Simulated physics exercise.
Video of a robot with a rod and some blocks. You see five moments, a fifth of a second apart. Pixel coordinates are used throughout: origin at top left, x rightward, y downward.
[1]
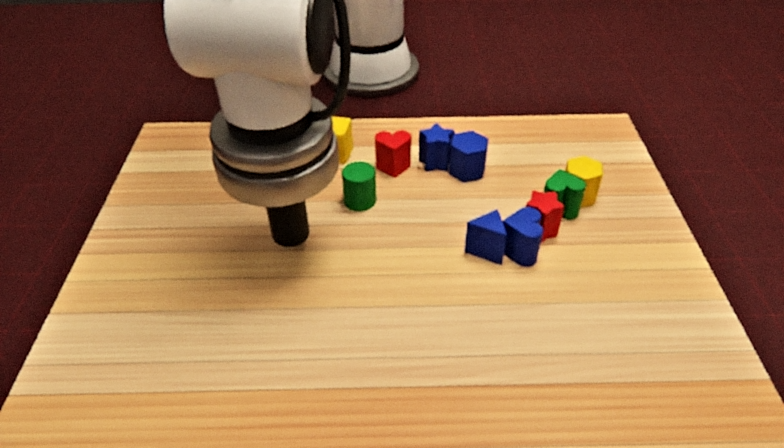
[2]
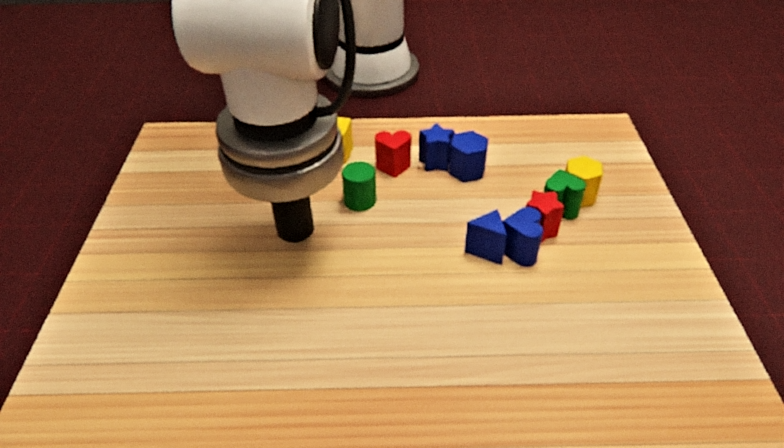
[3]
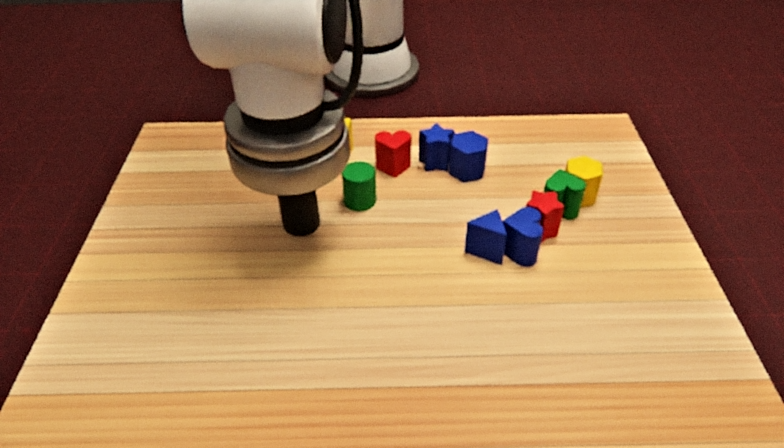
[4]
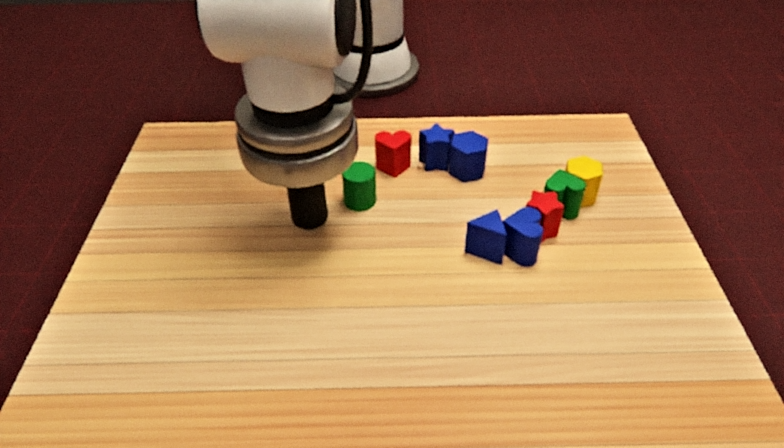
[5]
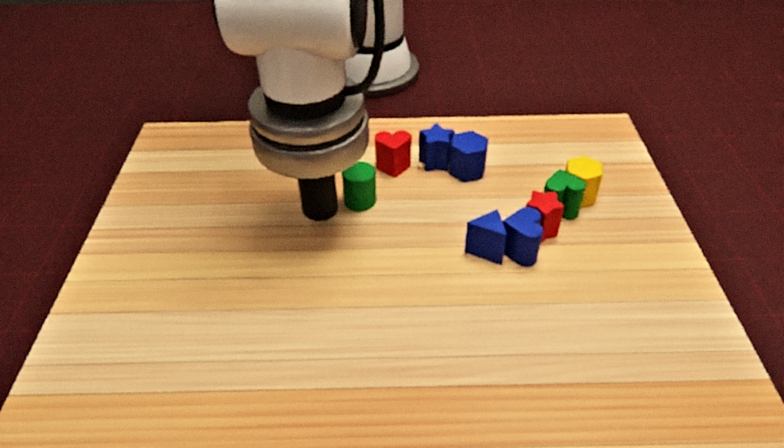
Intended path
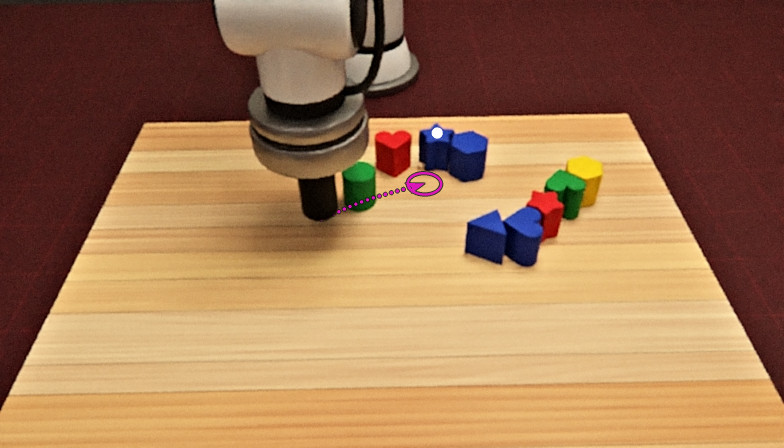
On a wooden tabletop, a robot arm's black rod moves slowly right and slightly away towards a green cylinder among still coloured blocks.
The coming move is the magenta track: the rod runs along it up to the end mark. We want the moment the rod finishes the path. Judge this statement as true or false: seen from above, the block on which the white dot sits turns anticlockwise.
The claim does not hold.
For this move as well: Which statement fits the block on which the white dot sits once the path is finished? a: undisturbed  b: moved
My answer is option b.
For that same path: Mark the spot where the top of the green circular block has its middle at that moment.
Its top face will be centred at roughly (433, 135).
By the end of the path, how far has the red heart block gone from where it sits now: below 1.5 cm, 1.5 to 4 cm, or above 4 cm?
Offset: 1.5 to 4 cm.
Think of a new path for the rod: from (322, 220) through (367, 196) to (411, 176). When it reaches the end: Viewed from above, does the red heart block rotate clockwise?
Final answer: No.
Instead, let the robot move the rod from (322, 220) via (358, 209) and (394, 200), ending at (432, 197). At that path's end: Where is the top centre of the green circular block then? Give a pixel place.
The point I'd pick in the picture is (414, 148).
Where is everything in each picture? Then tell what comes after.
The first picture shows lower end of the rod at (291, 234), tops of blocks, green circular block at (358, 171), red heart block at (393, 138), blue star at (437, 133), blue hexagonal block at (470, 141).
The second picture shows rod at (296, 230), blocks as before.
The third picture shows rod at (302, 224), blocks as before.
The fourth picture shows rod at (310, 217), blocks as before.
The fifth picture shows rod at (320, 209), green circular block at (358, 171), red heart block at (393, 138), blue star at (437, 133), blue hexagonal block at (470, 141).
The drawn path runs from (322, 220) via (355, 204) and (390, 193), ending at (424, 184); the dot is on the blue star.
What follows on the original path. One third of the way, rod at (355, 194); green circular block at (381, 160).
Two thirds of the way, rod at (390, 183); green circular block at (413, 148); red heart block at (400, 132), turned 50° anticlockwise.
At the end, rod at (425, 173); green circular block at (433, 135); red heart block at (401, 129), turned 75° anticlockwise; blue star at (448, 121), turned 35° clockwise; blue hexagonal block not moved.
